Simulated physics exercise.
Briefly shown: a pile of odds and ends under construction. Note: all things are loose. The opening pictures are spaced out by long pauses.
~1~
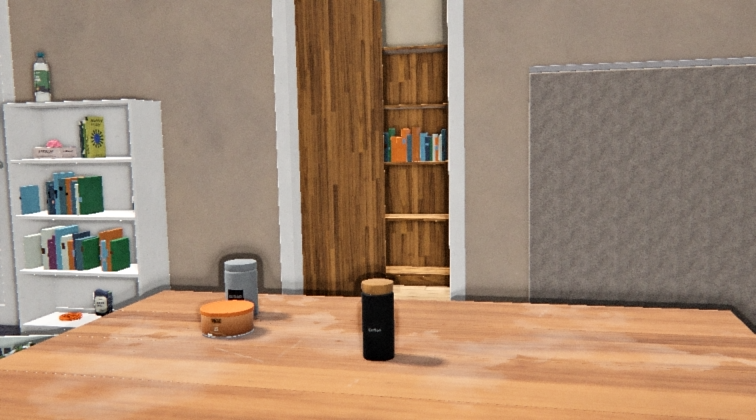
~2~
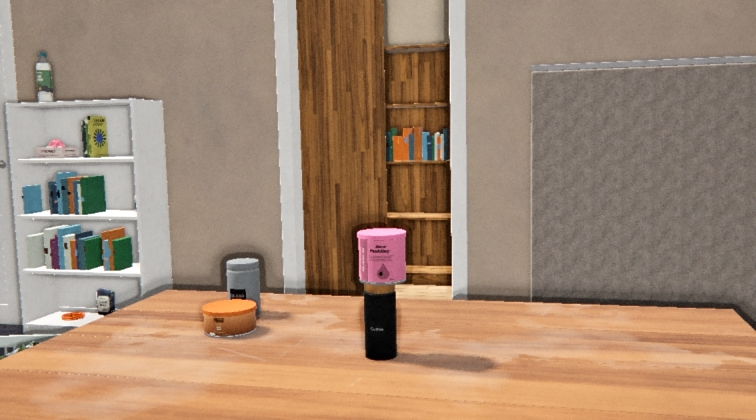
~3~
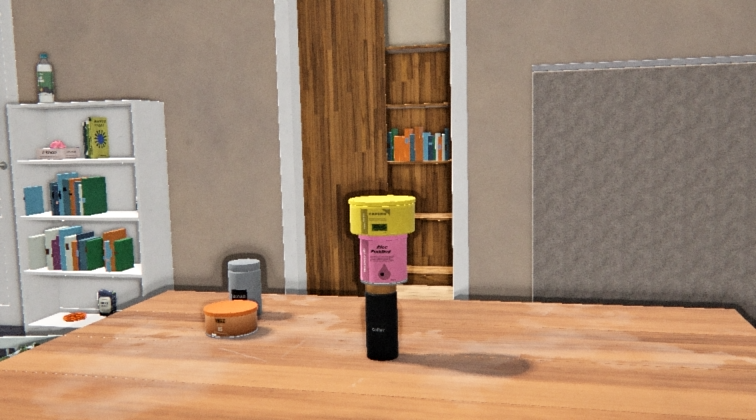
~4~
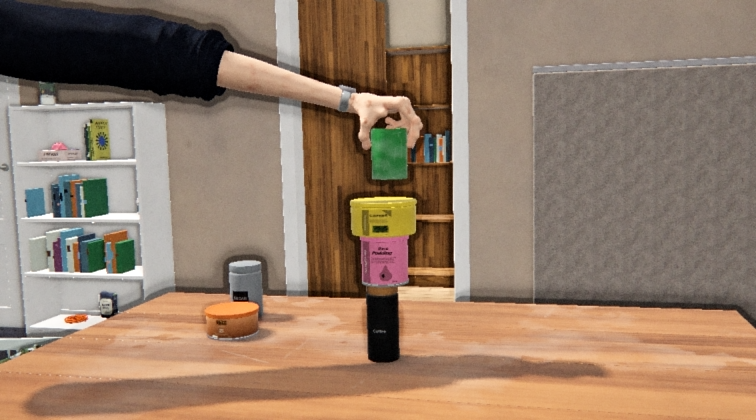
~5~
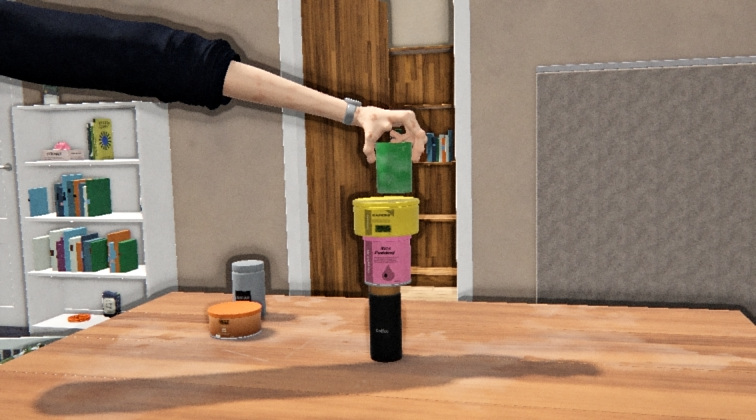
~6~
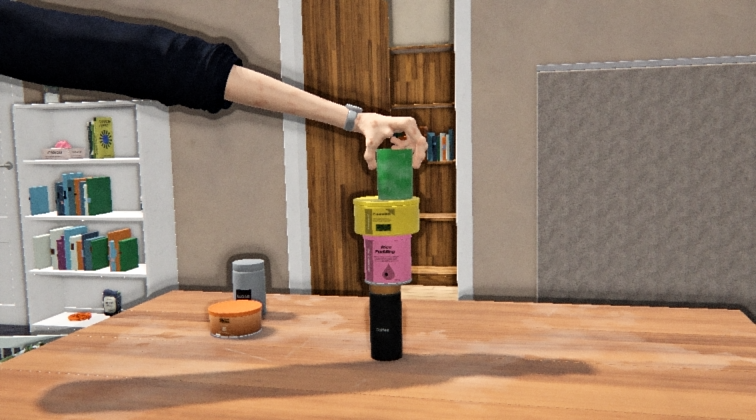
A hand reached in from the left and lowered a green cup onto a stack where a pink pot and then a yellow tub had appeared on top of a black jar.
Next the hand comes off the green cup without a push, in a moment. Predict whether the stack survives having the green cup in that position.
I'd say it stays put.
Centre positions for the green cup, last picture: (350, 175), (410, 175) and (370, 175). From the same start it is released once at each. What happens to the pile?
Case one: It topples; case two: It stands firm; case three: It stands firm.
Then, 0.20 s later than the last frame, all is still.
Then, 0.40 s later than the last frame, green cup resting near (395, 175).
When it is over, all 6 as before. End places, in pixels of the last picture, green cup near (395, 175). The pile holds.
